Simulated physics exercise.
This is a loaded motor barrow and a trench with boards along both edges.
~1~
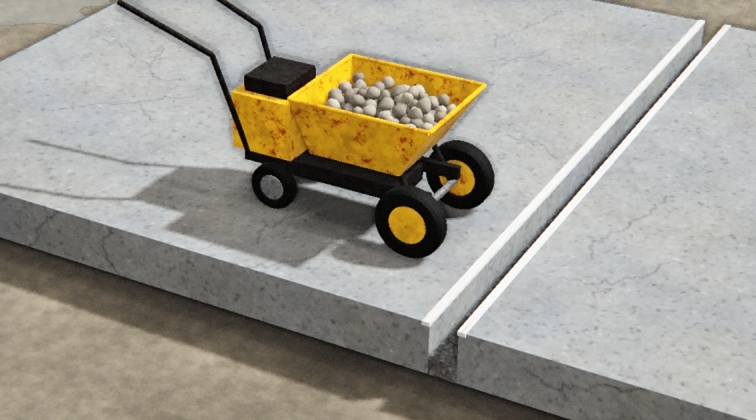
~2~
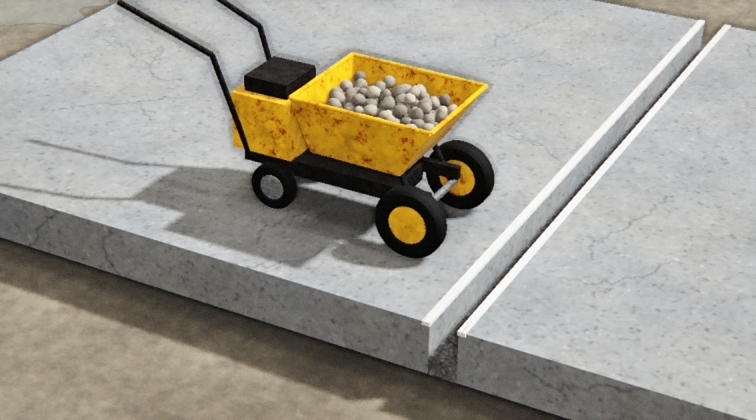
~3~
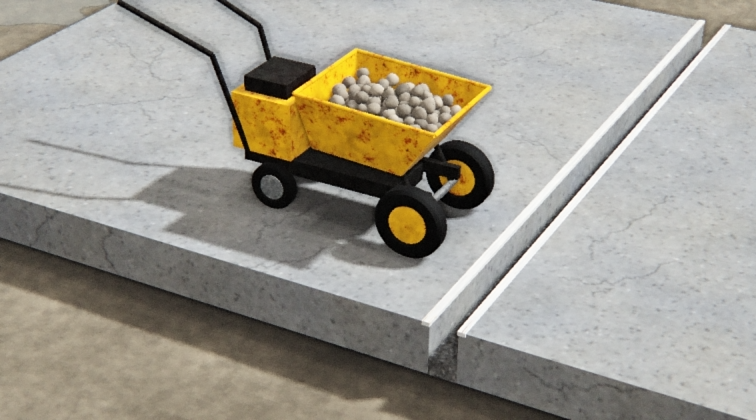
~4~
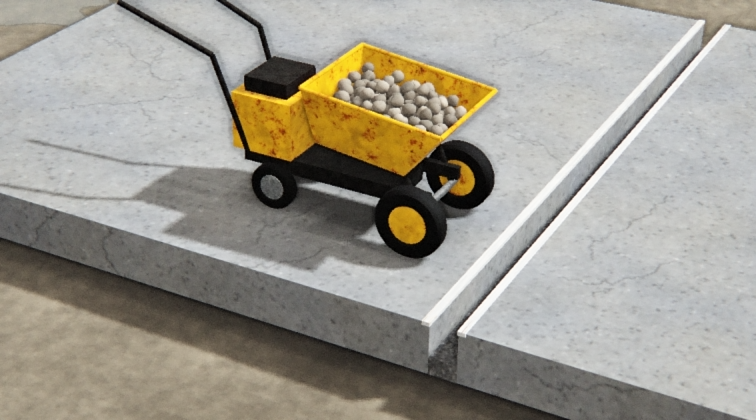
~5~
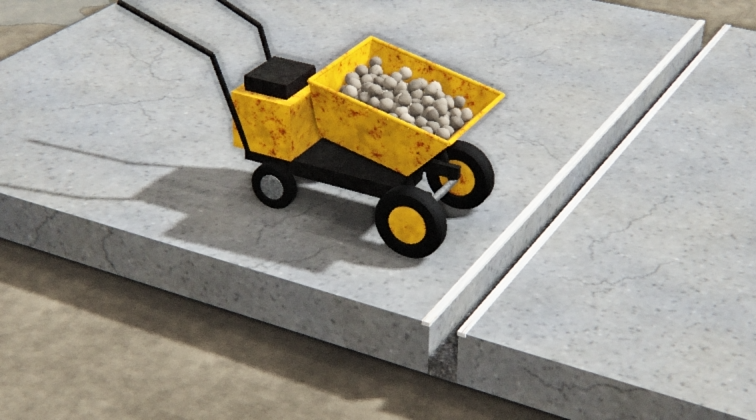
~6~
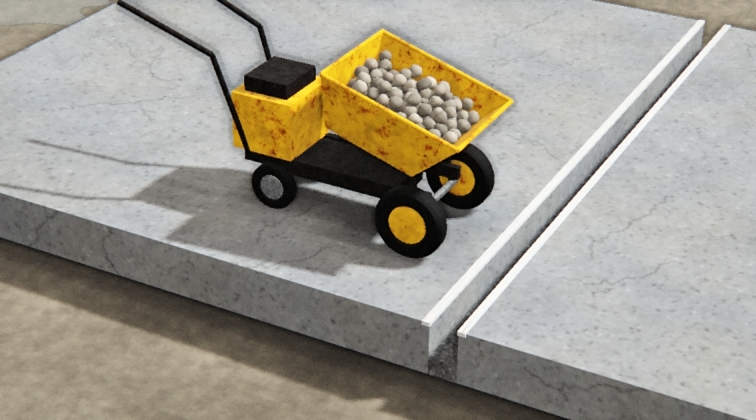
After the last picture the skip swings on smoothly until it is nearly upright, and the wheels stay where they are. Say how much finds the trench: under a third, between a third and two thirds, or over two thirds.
The trench ends with less than a third of it.
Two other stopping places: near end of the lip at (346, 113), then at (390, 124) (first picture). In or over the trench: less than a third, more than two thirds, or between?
The first try: One to two thirds. The second: In the middle band.
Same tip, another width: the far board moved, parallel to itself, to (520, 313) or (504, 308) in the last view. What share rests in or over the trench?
Roughly 50 per cent, and 20 per cent.
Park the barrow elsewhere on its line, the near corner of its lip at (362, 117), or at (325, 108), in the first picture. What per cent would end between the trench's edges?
The first gives 50 %, the second 40 %.
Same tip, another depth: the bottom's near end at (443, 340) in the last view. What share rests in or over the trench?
Roughly 10 in a hundred.
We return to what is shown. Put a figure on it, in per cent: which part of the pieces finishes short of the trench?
It comes to 0 per cent or so.
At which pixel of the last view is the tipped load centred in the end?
Roughly at (580, 264).
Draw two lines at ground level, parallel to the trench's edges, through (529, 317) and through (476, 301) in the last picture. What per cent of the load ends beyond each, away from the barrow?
Roughly 60 per cent, and 90 per cent.
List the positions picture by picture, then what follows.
Lip of the skip at (429, 133), level; top of the load at (401, 107), river pebbles; first edge of the trench at (452, 293); far edge at (487, 303), the trench under half as wide as the skip, and about as deep as wide, in the first frame.
Lip of the skip at (431, 134), level; top of the load at (389, 103), in the second frame.
Lip of the skip at (435, 136), tipped barely; top of the load at (392, 101), in the third frame.
Lip of the skip at (441, 139), tipped a little; top of the load at (377, 100), in the fourth frame.
Lip of the skip at (449, 144), tipped a little; top of the load at (384, 96), in the fifth frame.
Lip of the skip at (458, 150), tipped clearly; top of the load at (382, 89); first edge of the trench at (452, 293); far edge at (487, 303), in the sixth frame.
Soon after the last picture, skip tipped steeply; all in the skip.
A little later, skip tipped right over; most in the skip; a small part beyond it; a small part falling.
Later still, skip tipped right over; about a quarter in the skip; a stray few in or heaped over the trench; most beyond it.
By the end, skip tipped right over; a stray few in the skip; a small part in or heaped over the trench; nearly all beyond it.
